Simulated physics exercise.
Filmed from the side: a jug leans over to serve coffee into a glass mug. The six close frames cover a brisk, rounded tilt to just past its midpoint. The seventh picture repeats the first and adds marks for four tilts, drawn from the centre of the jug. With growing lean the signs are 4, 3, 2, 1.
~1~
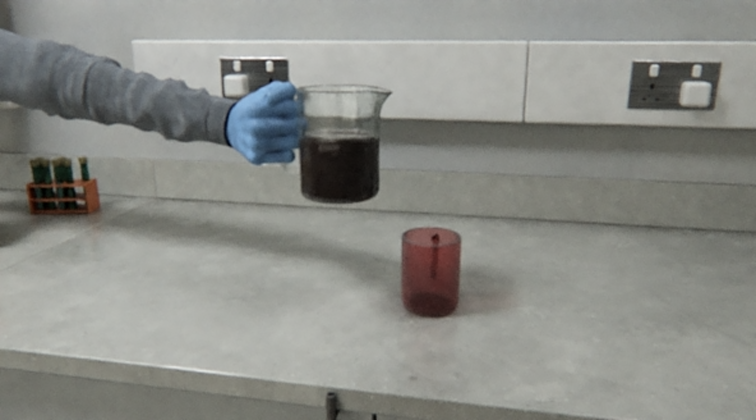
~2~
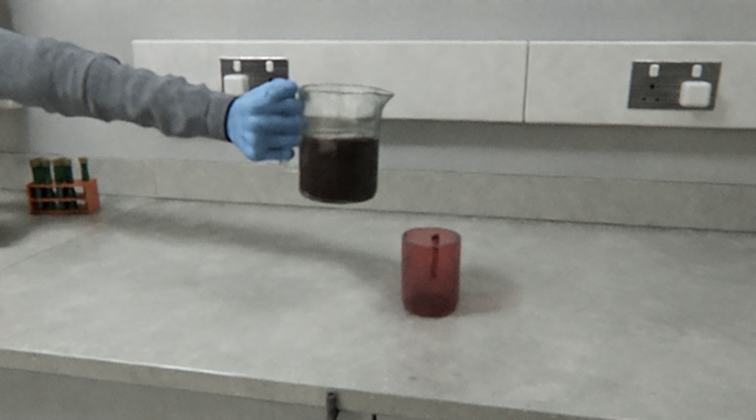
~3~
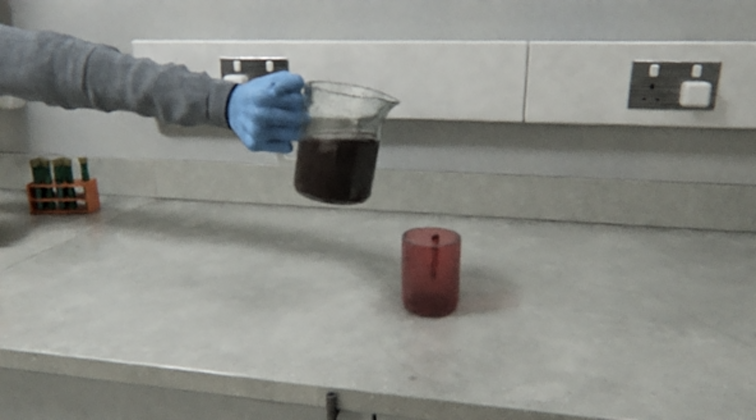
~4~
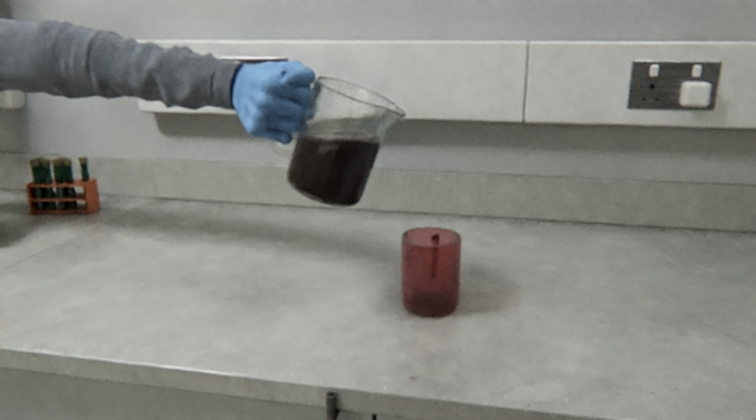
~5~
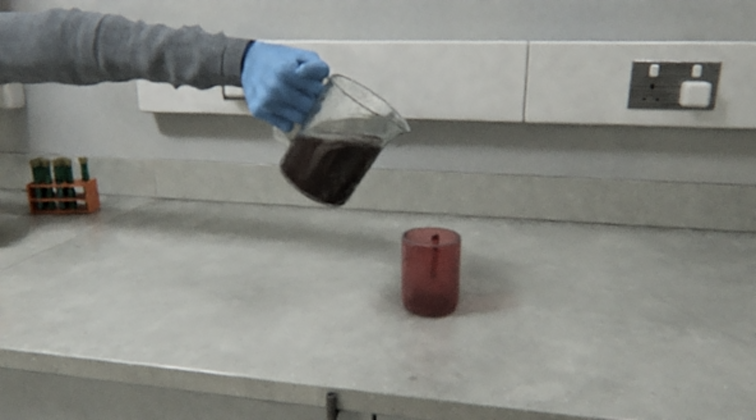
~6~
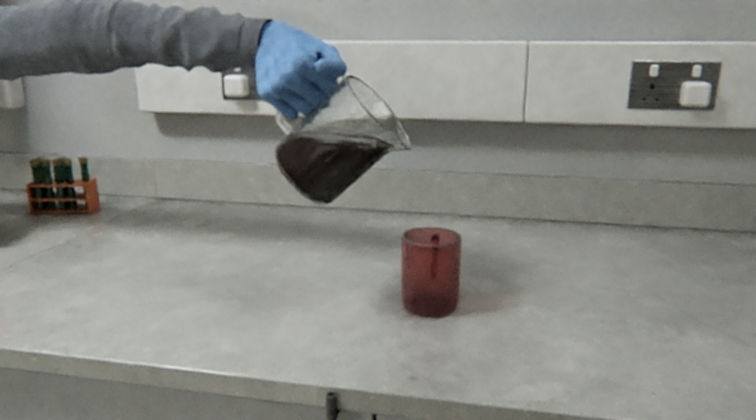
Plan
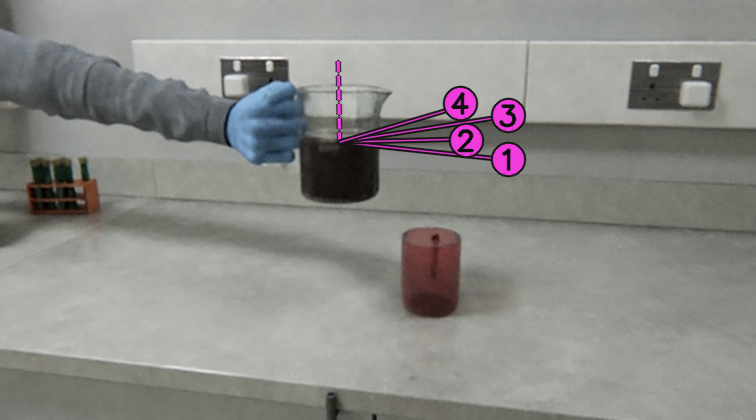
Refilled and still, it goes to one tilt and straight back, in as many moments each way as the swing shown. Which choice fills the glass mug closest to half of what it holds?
Tilt 4.
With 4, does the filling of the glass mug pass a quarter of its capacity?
Yes.
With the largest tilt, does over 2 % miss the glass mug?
Yes.
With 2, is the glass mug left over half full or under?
Over half.
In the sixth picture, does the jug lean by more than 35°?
Yes, it does.
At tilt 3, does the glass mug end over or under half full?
Over.
On the marked copy, 1 at (491, 158); 2 at (449, 139); 3 at (491, 118); 4 at (444, 111).
Choosing 1, the glass mug ends with about 92 % of what it can hold; 23 % of the coffee is spilt.
Choosing 2, the glass mug ends with about 81 % of what it can hold; 17 % of the coffee is spilt.
Choosing 3, the glass mug ends with about 72 % of what it can hold; 9 % of the coffee is spilt.
Choosing 4, the glass mug ends with about 51 % of what it can hold; 6 % of the coffee is spilt.
